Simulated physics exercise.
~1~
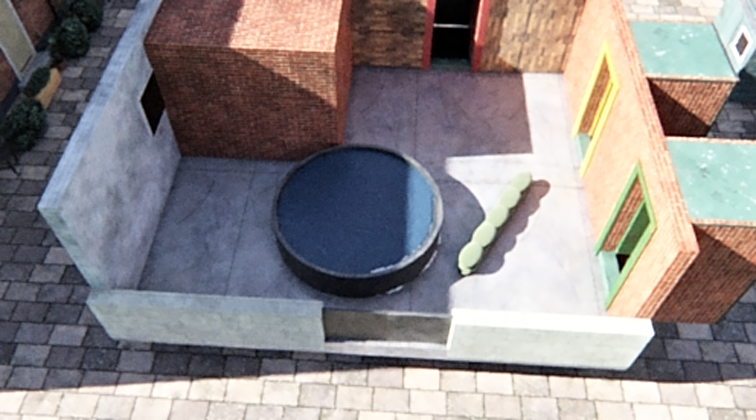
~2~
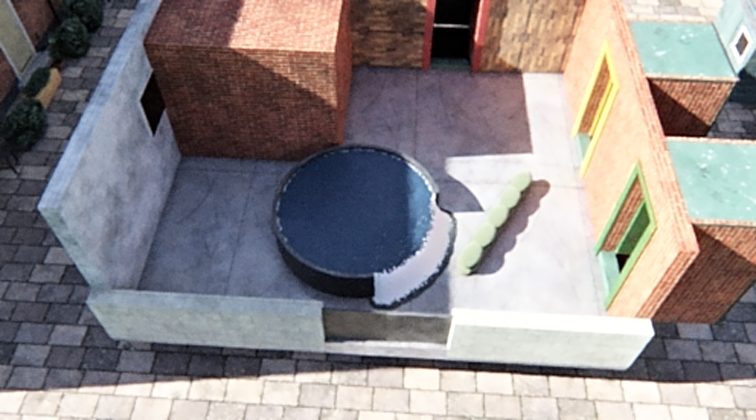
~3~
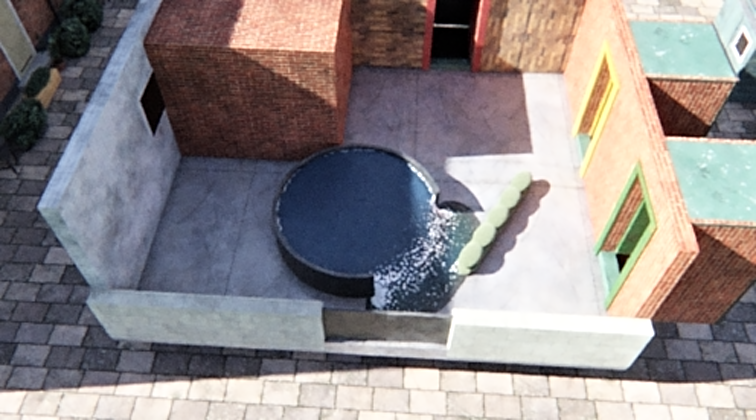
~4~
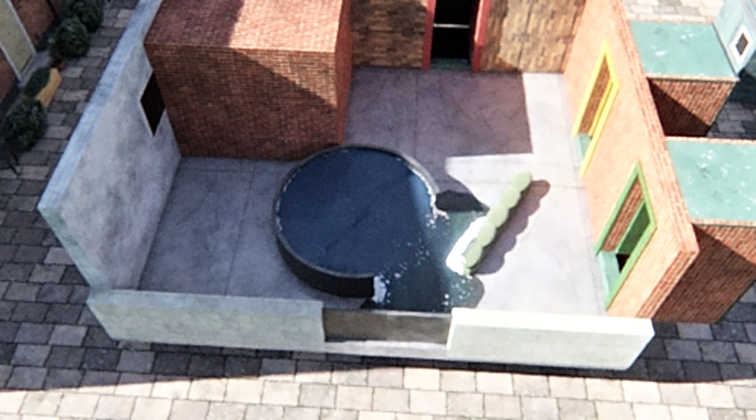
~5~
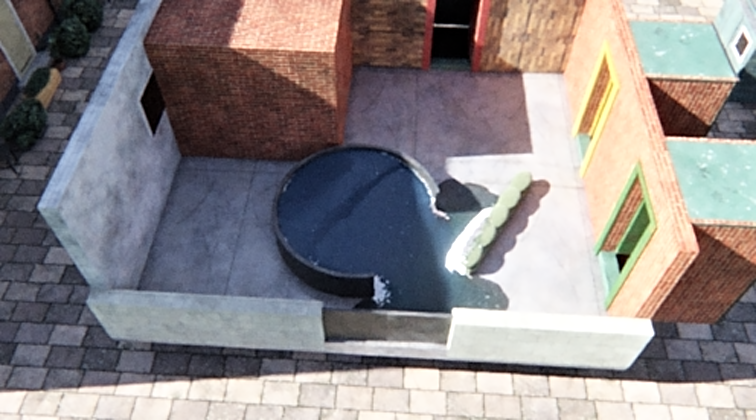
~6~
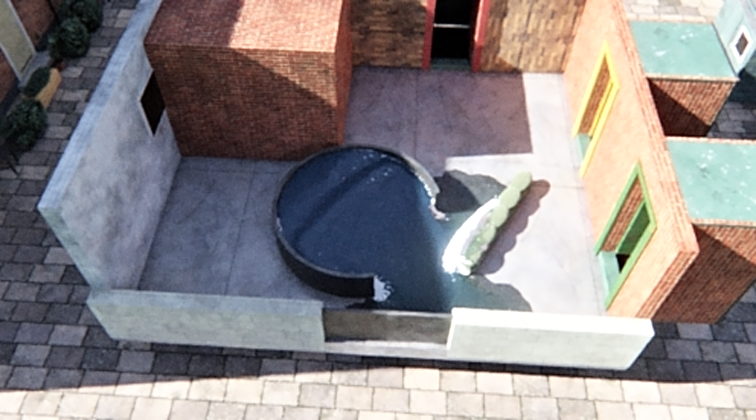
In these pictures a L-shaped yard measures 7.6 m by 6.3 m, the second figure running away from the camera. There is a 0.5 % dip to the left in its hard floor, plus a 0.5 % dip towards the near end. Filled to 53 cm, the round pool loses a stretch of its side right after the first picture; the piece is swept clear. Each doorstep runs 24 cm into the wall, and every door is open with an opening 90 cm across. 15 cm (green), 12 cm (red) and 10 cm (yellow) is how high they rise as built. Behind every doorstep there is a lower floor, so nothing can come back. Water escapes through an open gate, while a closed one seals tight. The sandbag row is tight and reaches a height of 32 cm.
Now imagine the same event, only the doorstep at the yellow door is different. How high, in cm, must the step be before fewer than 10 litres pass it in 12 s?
About 7.5 cm.
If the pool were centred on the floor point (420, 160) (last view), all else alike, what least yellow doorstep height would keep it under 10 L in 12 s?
Near 24 cm.
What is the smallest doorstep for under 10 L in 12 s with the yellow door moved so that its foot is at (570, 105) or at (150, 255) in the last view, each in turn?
You'd want about 15 cm there first, then about 7.5 cm.
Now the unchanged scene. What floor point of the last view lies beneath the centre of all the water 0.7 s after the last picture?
Centre of mass: About (391, 243) px.
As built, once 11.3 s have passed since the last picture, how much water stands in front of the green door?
About 6.0 centimetres.
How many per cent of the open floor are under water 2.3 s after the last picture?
About 65 per cent.
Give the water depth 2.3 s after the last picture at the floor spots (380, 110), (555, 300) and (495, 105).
First spot about 1 cm, second about 14 cm, third about 3 cm.
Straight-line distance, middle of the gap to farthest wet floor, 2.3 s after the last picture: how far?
Distance from gap: Approx. 5.6 m.
Then, 0.7 s after the last picture water covers 25 % of the floor, deepest (40 cm) near (458, 258); it has not reached the yellow door.
Then, 2.3 s after the last picture water covers 65 % of the floor, deepest (34 cm) near (589, 343); 3 cm at the yellow door, 0 litres in over its 10 cm doorstep.
Then, 11.3 s after the last picture water covers 95 % of the floor, deepest (13 cm) near (497, 202); 8 cm at the yellow door, 1 litre in over its 10 cm doorstep.
At the yellow door as built, the water peaked near 12 cm, 4.7 s after the last picture.
With a doorstep of 6 cm, 19 litres would have come in within the 12 s; with 9.5 cm, 2 litres. So under 10 litres takes about 7.5 cm.
